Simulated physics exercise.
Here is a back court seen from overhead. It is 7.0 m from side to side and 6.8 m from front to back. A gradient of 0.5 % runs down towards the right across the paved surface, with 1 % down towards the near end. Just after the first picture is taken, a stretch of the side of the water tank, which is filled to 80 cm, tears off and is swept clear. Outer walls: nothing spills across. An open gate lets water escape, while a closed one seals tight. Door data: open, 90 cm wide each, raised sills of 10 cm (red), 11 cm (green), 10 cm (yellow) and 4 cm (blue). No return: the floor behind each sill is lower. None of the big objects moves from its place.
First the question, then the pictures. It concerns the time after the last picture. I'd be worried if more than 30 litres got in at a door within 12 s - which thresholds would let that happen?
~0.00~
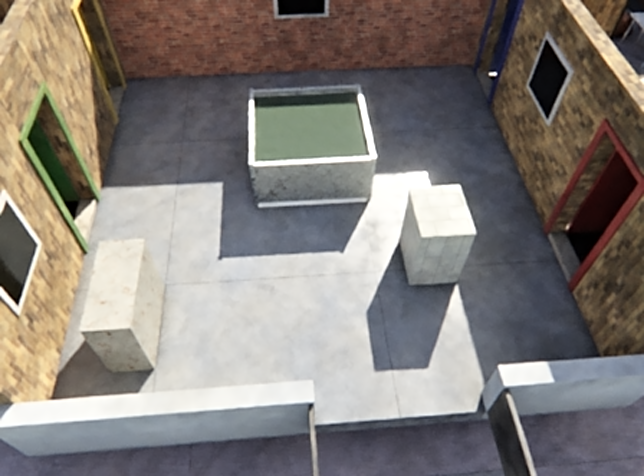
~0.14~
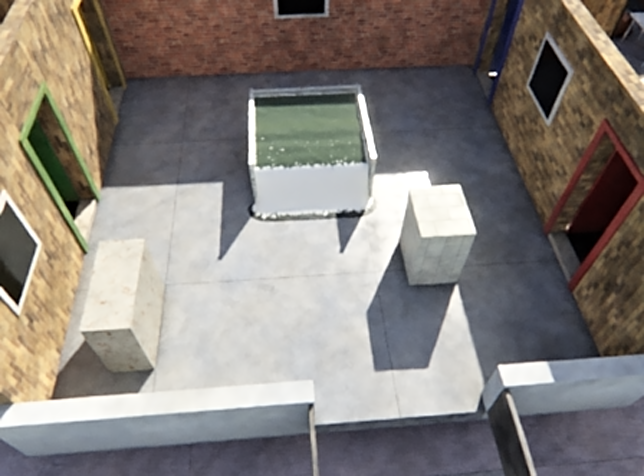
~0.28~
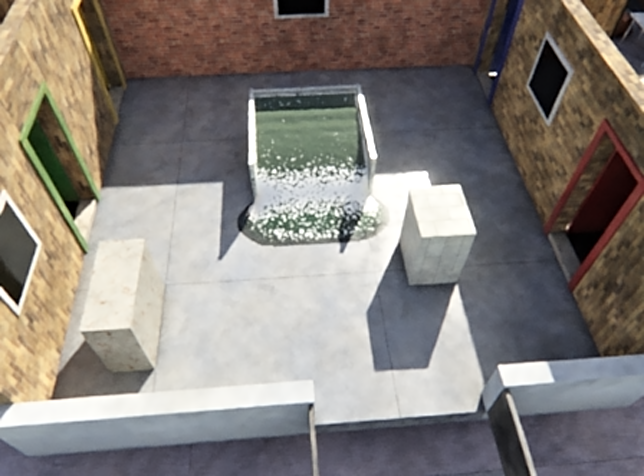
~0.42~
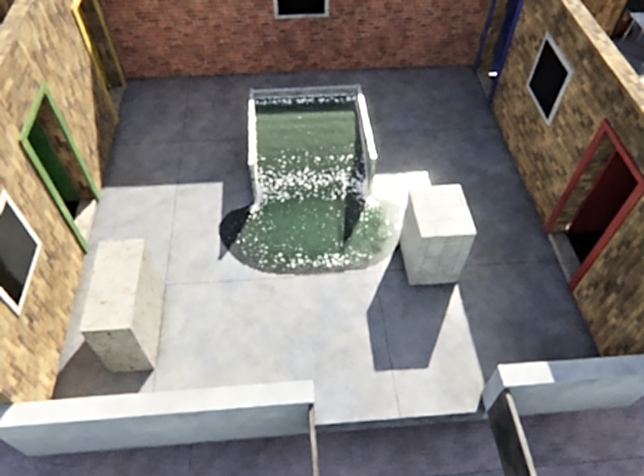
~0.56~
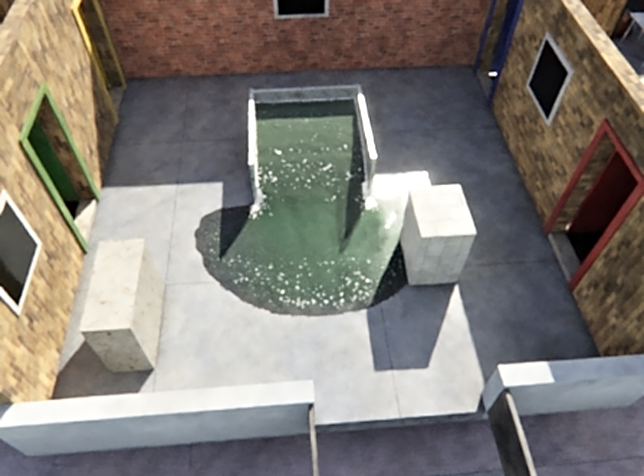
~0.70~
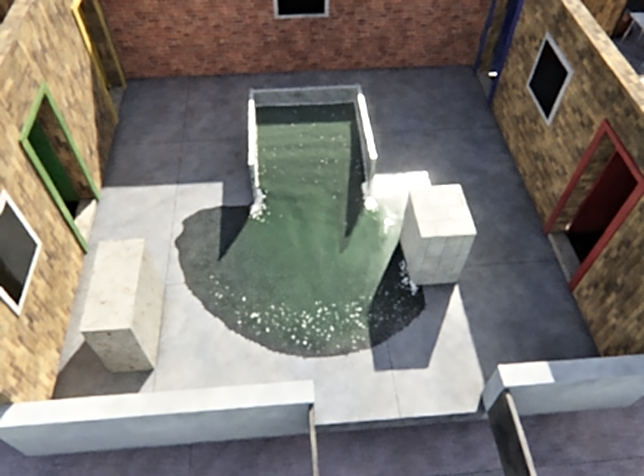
Door by door: The red door would not; the green door would not; the yellow door would not; the blue door would not.
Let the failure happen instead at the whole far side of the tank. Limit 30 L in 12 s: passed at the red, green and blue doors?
The red door comes out less than that, the green door less than that and the blue door more than that.
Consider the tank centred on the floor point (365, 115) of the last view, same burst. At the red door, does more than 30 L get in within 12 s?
Well, red ends up beyond the mark.
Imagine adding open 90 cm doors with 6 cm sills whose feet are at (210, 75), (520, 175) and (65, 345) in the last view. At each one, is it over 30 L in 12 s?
First doorway falls short, second falls short, third gets there.
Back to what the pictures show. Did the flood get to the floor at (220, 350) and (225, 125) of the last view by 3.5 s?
In turn: Under water, still dry.
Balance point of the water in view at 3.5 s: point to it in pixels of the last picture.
Centre: Approx. (272, 291) px.
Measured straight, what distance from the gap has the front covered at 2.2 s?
Roughly 4.8 metres out.
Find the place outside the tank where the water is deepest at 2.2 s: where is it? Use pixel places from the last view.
In the final picture, near (184, 415).
After 1.4 s water covers 30 % of the floor and is deepest (37 cm) near (288, 406); red door not reached, green door not reached, yellow door not reached, blue door not reached.
After 2.2 s water covers 35 % of the floor and is deepest (36 cm) near (184, 415); red door 5 cm at the sill, 0 L in, green door not reached, yellow door not reached, blue door not reached.
After 3.5 s water covers 40 % of the floor and is deepest (24 cm) near (92, 422); red door 3 cm at the sill, 0 L in, green door 3 cm at the sill, 0 L in, yellow door not reached, blue door not reached.
After 7.0 s water covers 70 % of the floor and is deepest (8 cm) near (476, 392); red door 3 cm at the sill, 0 L in, green door 3 cm at the sill, 0 L in, yellow door 2 cm at the sill, 0 L in, blue door not reached.
After 12.0 s water covers 80 % of the floor and is deepest (7 cm) near (601, 382); red door 4 cm at the sill, 0 L in, green door 1 cm at the sill, 0 L in, yellow door 2 cm at the sill, 0 L in, blue door not reached.
